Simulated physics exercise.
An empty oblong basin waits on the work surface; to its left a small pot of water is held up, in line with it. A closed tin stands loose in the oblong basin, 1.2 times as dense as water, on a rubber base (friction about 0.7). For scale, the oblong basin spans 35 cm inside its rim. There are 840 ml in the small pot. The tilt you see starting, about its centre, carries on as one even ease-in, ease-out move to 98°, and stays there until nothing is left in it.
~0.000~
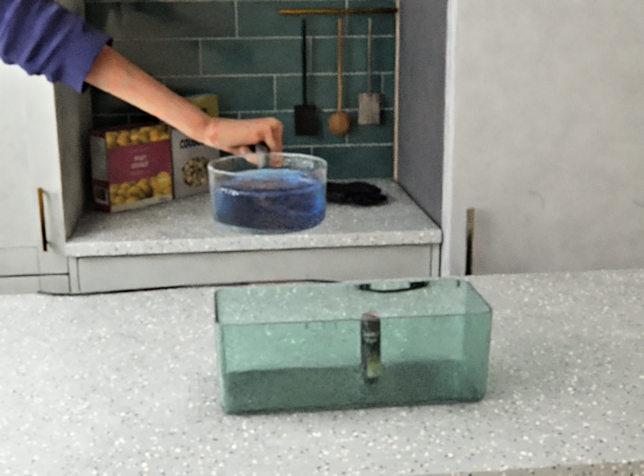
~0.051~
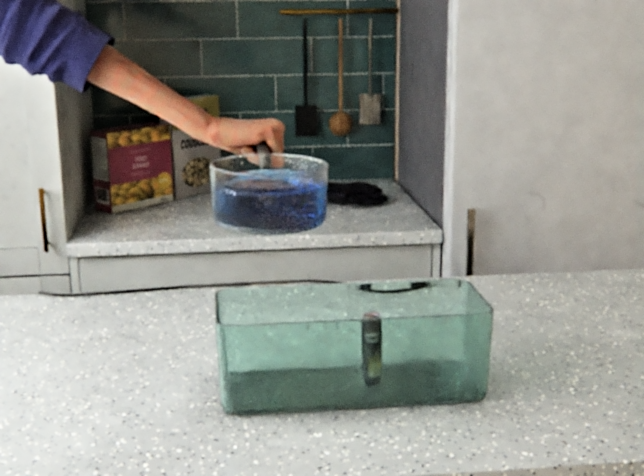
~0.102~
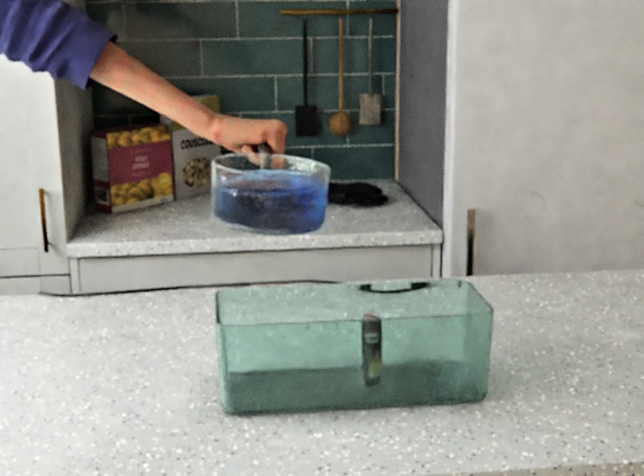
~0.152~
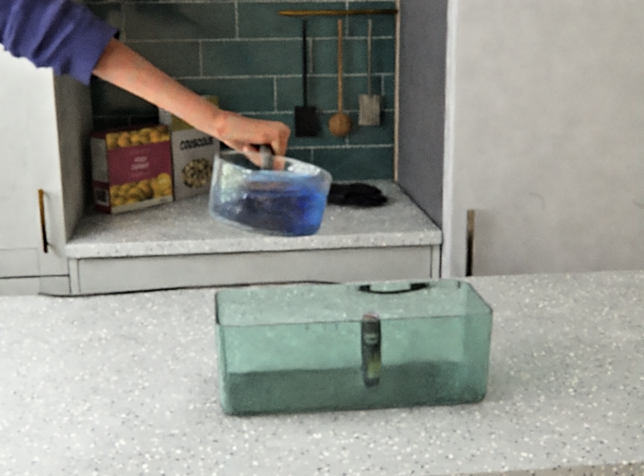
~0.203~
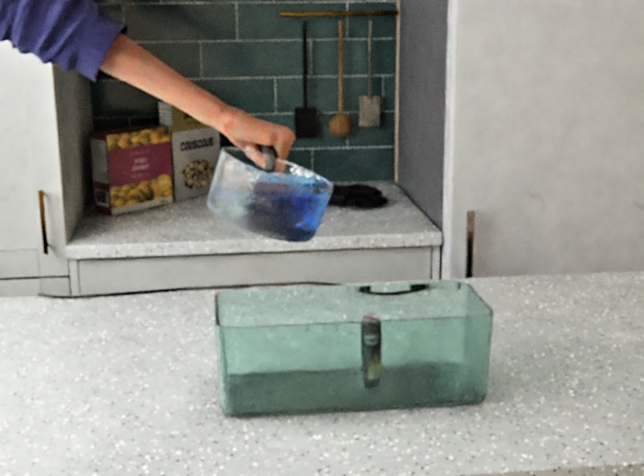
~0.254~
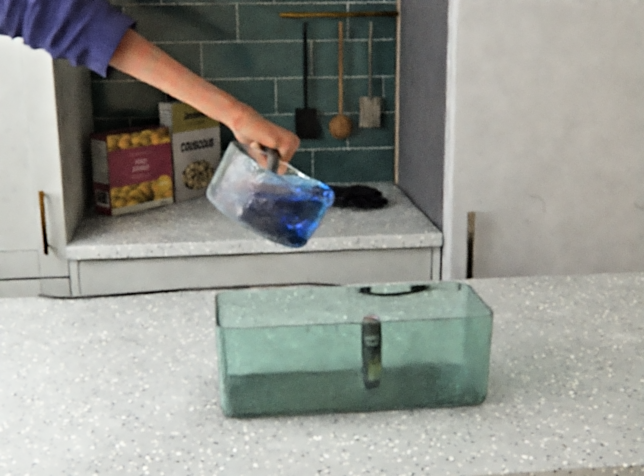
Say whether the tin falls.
It goes over.
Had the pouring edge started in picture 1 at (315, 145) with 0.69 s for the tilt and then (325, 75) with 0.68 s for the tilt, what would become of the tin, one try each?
First it falls; then it falls.
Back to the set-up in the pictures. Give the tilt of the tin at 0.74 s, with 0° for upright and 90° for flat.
It is at some 0°.
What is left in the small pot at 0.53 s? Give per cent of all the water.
Near 36 in a hundred.
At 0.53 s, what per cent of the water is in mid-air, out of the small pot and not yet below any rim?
Near 44 in a hundred.
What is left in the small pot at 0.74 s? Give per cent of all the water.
Some 10 per cent.
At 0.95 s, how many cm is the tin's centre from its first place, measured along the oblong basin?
About 3 cm.
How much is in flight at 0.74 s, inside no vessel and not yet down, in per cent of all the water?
Some 8 per cent.
By 0.53 s the tilt is 87° and 35 per cent is still to pour; the tin stands where it began.
By 0.74 s the tilt is 98° and 10 per cent is still to pour; the tin stands where it began.
By 0.95 s the tilt is 98° and 2 per cent is still to pour; the tin leans 25°.
By 1.18 s the tilt is 98° and 0 per cent is still to pour; the tin lies on its side.
At rest the tin lies on its side.
